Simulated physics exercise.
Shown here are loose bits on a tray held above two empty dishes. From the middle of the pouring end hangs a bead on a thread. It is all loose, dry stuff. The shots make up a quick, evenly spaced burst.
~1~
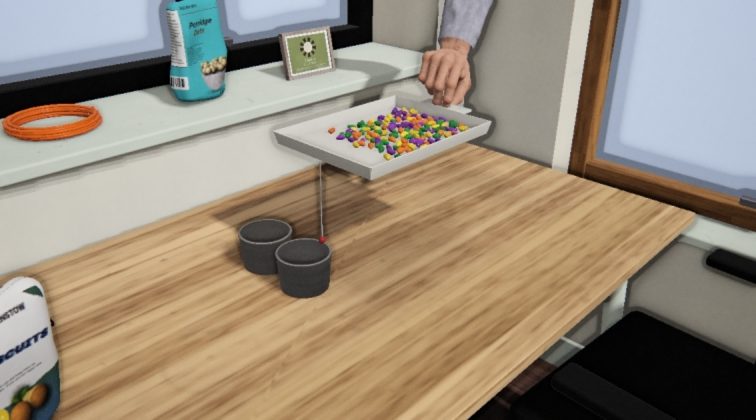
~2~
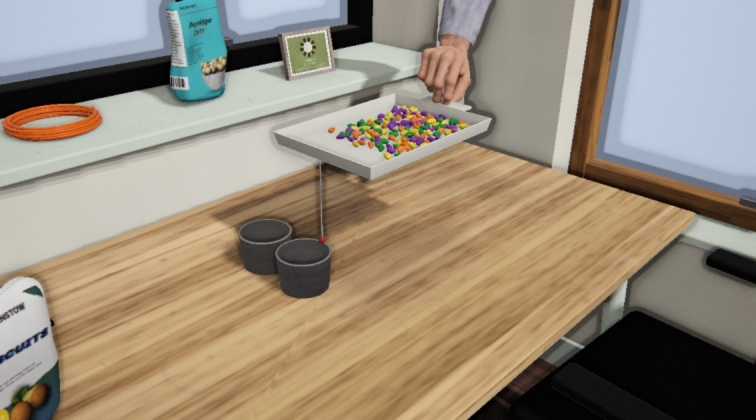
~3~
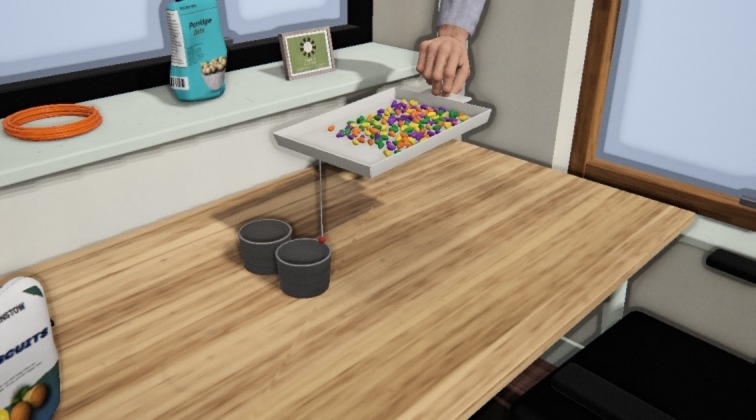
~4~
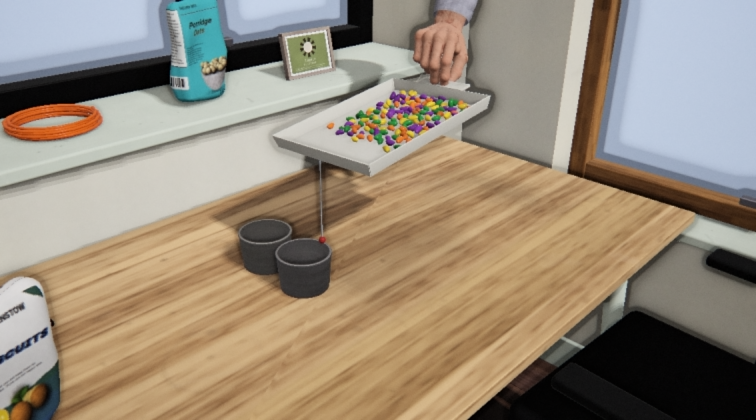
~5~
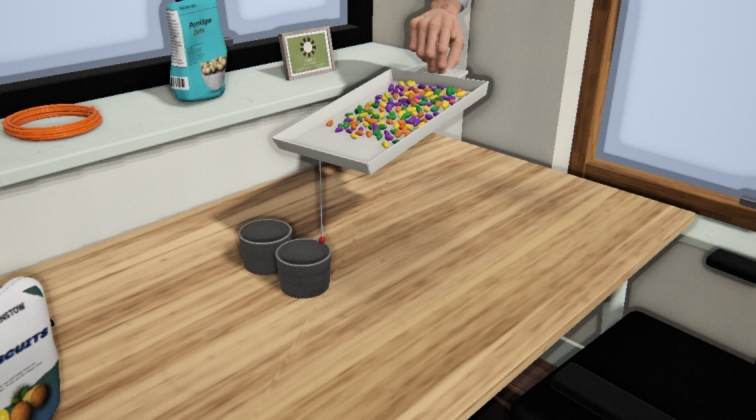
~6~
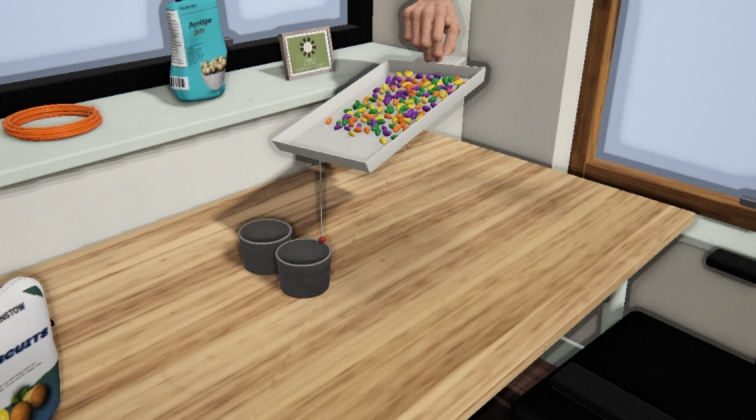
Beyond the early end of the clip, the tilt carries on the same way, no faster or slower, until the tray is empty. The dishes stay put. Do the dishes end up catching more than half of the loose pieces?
Yes - well, most of it stays in the dishes by the end.
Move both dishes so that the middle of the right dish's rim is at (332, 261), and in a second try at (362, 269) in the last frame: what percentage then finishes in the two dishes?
Roughly 40% on the first try and 0% on the second.
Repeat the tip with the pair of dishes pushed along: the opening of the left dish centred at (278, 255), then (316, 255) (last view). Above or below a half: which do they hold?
Result, first setup: The minor share; second setup: The minor share.
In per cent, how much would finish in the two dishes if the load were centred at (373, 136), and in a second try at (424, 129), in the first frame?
It comes to about 60 per cent the first time and about 60 per cent the second.
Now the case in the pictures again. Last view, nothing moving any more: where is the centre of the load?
Roughly at (269, 264).
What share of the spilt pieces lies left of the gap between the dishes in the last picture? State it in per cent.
Left share: Close to 70 %.
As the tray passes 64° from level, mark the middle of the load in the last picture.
Somewhere near pixel (301, 138).
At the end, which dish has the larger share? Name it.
Result: More in the left side.
Soon, tray tipped steeply; nearly all on the tray; a small part in the air.
A while on, tray tipped past a quarter turn; about half on the tray; a stray few in the right dish; about a quarter in the left dish; a small part outside both; a small part in the air.
Towards the end, tray tipped past a quarter turn; about a quarter in the right dish; about half in the left dish; about a third outside both.
Finally, tray tipped past a quarter turn; about a quarter in the right dish; about half in the left dish; about a third outside both.
